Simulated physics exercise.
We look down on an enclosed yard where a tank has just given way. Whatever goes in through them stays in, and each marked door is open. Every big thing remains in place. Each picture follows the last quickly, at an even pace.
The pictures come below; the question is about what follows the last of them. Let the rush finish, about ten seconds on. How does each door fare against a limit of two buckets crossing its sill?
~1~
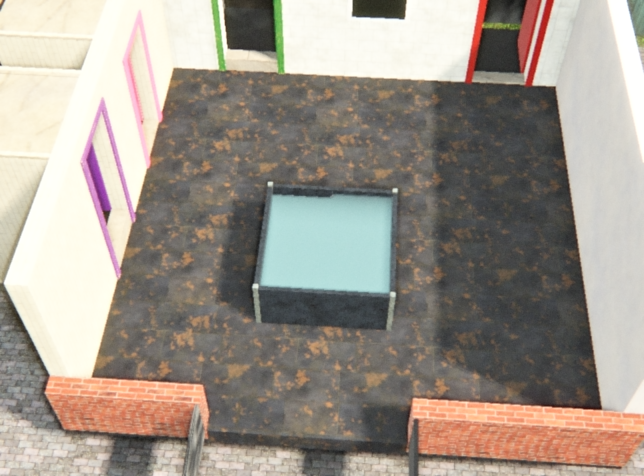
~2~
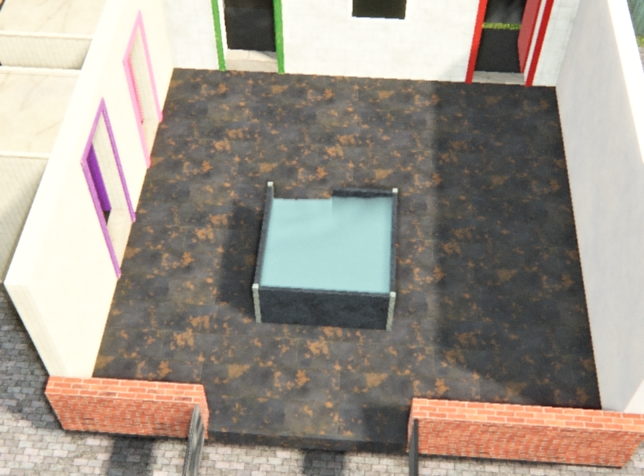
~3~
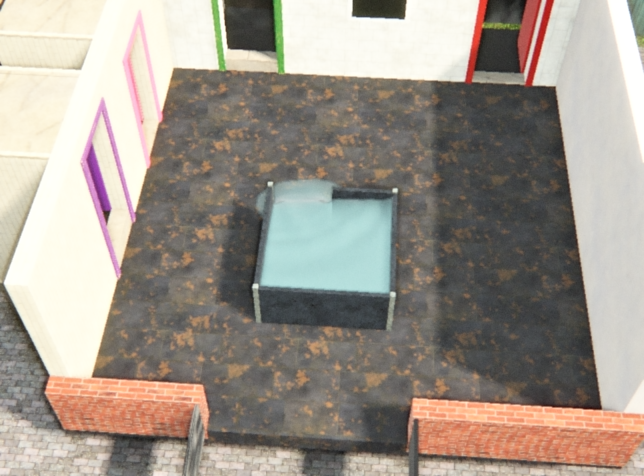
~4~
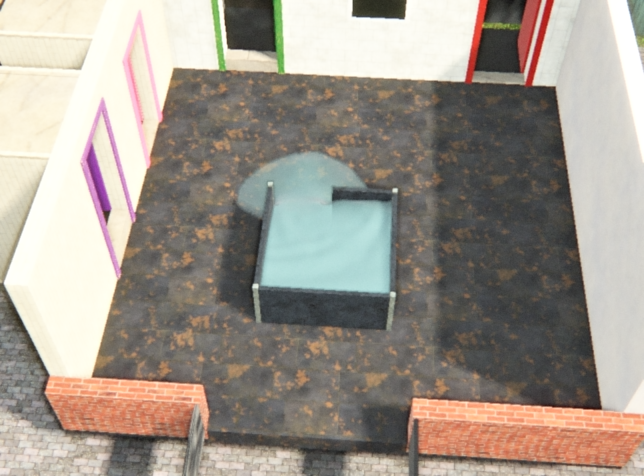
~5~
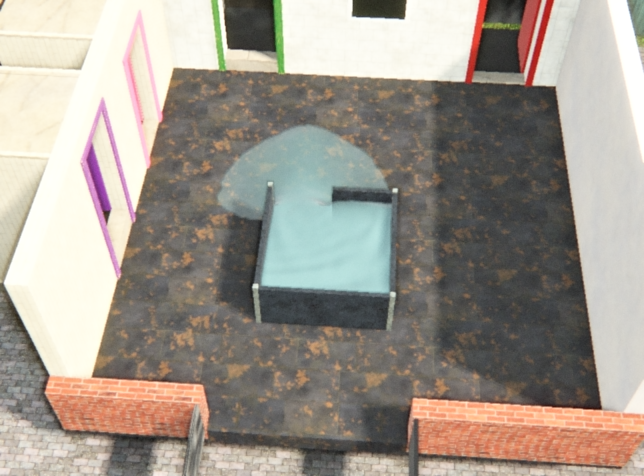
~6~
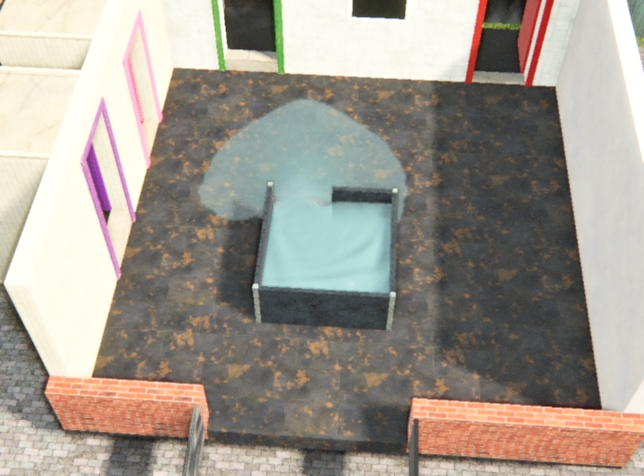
Pink door: Over the line on that one. Green door: Not over the line on that one. Red door: Over the line on that one. Purple door: Not over the line on that one.
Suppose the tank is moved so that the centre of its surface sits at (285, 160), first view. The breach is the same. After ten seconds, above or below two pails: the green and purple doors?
My reading: The green door goes over; the purple door holds.
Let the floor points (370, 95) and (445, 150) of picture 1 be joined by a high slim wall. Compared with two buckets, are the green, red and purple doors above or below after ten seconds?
Taking them in turn, the green door is spared, the red door is spared and the purple door is spared.
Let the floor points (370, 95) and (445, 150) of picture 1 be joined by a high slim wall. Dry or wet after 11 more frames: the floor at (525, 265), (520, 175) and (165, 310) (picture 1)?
Results in order: Bone-dry / bone-dry / bone-dry.
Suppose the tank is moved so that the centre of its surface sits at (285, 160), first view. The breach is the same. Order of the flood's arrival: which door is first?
That would be the door marked green.
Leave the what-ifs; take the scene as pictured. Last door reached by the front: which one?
Result: The purple-painted one.
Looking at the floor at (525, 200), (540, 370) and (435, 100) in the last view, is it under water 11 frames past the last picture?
As listed, the points end up high and dry, high and dry and soaked.
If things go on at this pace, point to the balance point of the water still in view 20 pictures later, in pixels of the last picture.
Close to pixel (317, 177).
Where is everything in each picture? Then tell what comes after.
The water tank at (328, 241) is whole and still, in the first picture.
Water pours out on the water tank's far side and has run to a hidden place, in the second picture.
The front is at (312, 182), out from the gap on the water tank's far side, in the third picture.
The front is at (319, 157), out from the gap on the water tank's far side, in the fourth picture.
Water pours out on the water tank's far side and has run to (306, 129), in the fifth picture.
Water pours out on the water tank's far side and has run to (299, 103), in the sixth picture.
A moment on, water covers 25 % of the floor; the pink door not reached, the green door wet at the sill, nothing in, the red door not reached, the purple door not reached.
Next, water covers 30 % of the floor; the pink door under two buckets in, the green door wet at the sill, nothing in, the red door wet at the sill, nothing in, the purple door not reached.
Then, water covers 35 % of the floor; the pink door over two buckets in, the green door wet at the sill, nothing in, the red door under two buckets in, the purple door not reached.
Later, water covers 70 % of the floor; the pink door over two buckets in, the green door wet at the sill, nothing in, the red door under two buckets in, the purple door wet at the sill, nothing in.
In the end, water covers 95 % of the floor; the pink door over two buckets in, the green door wet at the sill, nothing in, the red door over two buckets in, the purple door wet at the sill, nothing in.
